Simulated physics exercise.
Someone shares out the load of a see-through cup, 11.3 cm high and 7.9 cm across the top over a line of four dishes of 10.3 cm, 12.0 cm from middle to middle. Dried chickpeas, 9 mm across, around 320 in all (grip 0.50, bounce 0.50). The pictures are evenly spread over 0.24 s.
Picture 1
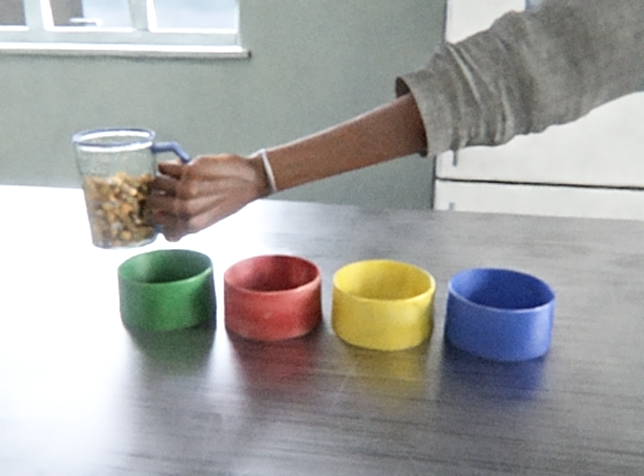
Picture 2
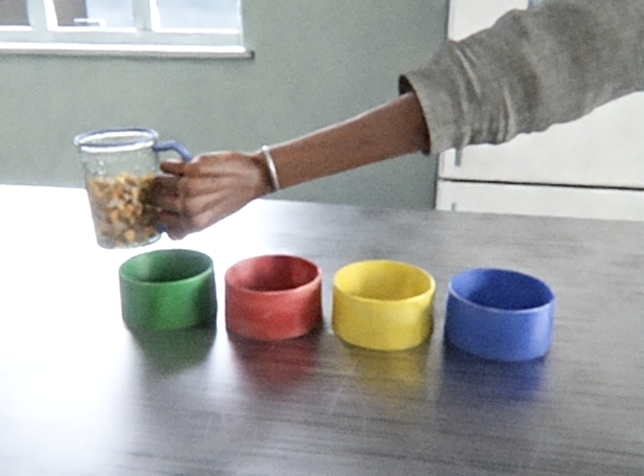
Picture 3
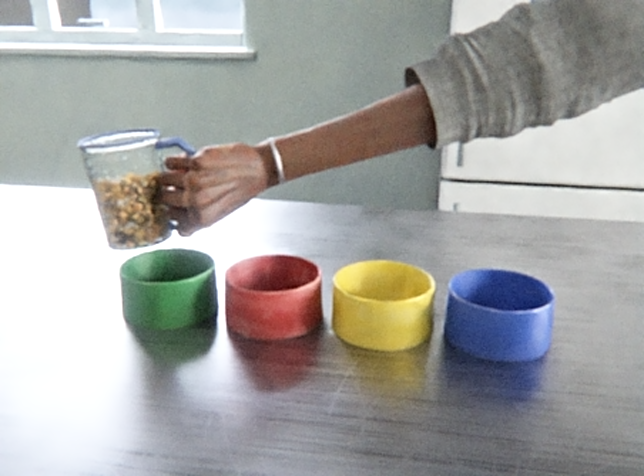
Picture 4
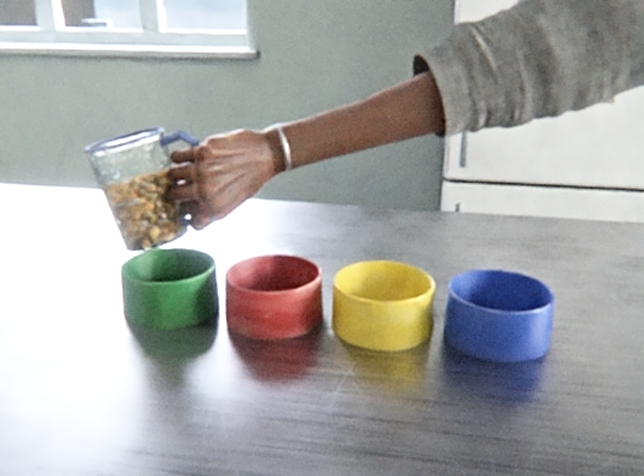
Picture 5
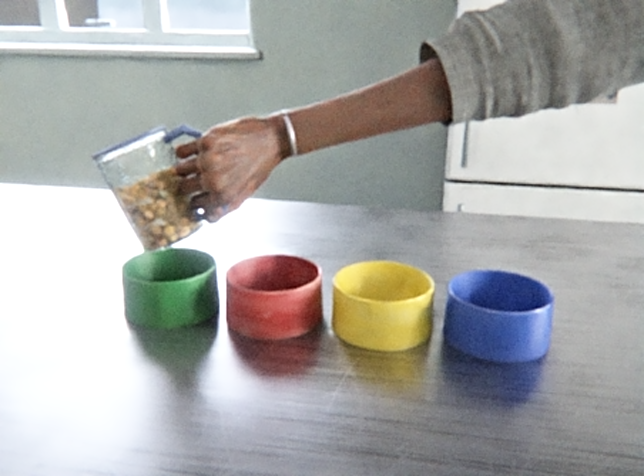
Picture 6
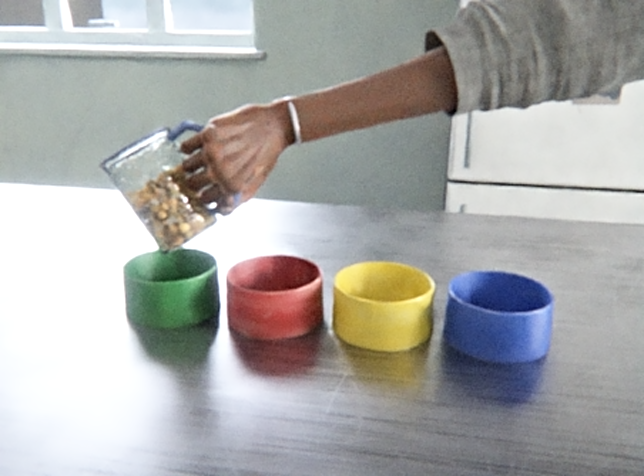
An arm in a grey sleeve with a pale wristband reaches in from the right over a dark, shiny table, seen from slightly above in a room with a grey-green wall, window and white cabinet. Green, red, yellow and blue dishes stand in a row from left to right. The hand holds a see-through cup of dried chickpeas above the green dish, shifts it slightly right and tilts it gradually leftward.
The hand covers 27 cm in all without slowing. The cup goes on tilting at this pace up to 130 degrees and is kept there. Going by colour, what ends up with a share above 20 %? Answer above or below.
Red above, blue below, green below, yellow below, counter below.
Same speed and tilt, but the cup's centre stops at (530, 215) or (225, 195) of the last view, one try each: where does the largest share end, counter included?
Most goes to: Red; green.
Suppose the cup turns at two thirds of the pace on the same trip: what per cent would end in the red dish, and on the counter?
Then: Red 40, counter 50.
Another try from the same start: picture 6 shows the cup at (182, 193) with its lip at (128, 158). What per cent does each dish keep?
Red 40, blue 0, green 0, yellow 10.
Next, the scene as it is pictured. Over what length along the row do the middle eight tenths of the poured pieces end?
Roughly 6 cm.
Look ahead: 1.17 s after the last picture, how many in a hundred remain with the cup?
Some 0 per cent of the load.
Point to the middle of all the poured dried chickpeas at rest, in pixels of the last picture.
Near (274, 296).
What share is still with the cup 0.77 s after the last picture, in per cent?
Some 25 per cent of the load.
Then, 0.46 s after the last picture, tilt 105 degrees; cup holds 100 %.
Then, 0.77 s after the last picture, tilt 130 degrees; cup holds 25 %, red 75 %.
Then, 1.17 s after the last picture, tilt 130 degrees; cup holds 0 %, red 95 %.
In the end, red 95 %, blue 0 %, green 0 %, yellow 0 %, counter 5 %.
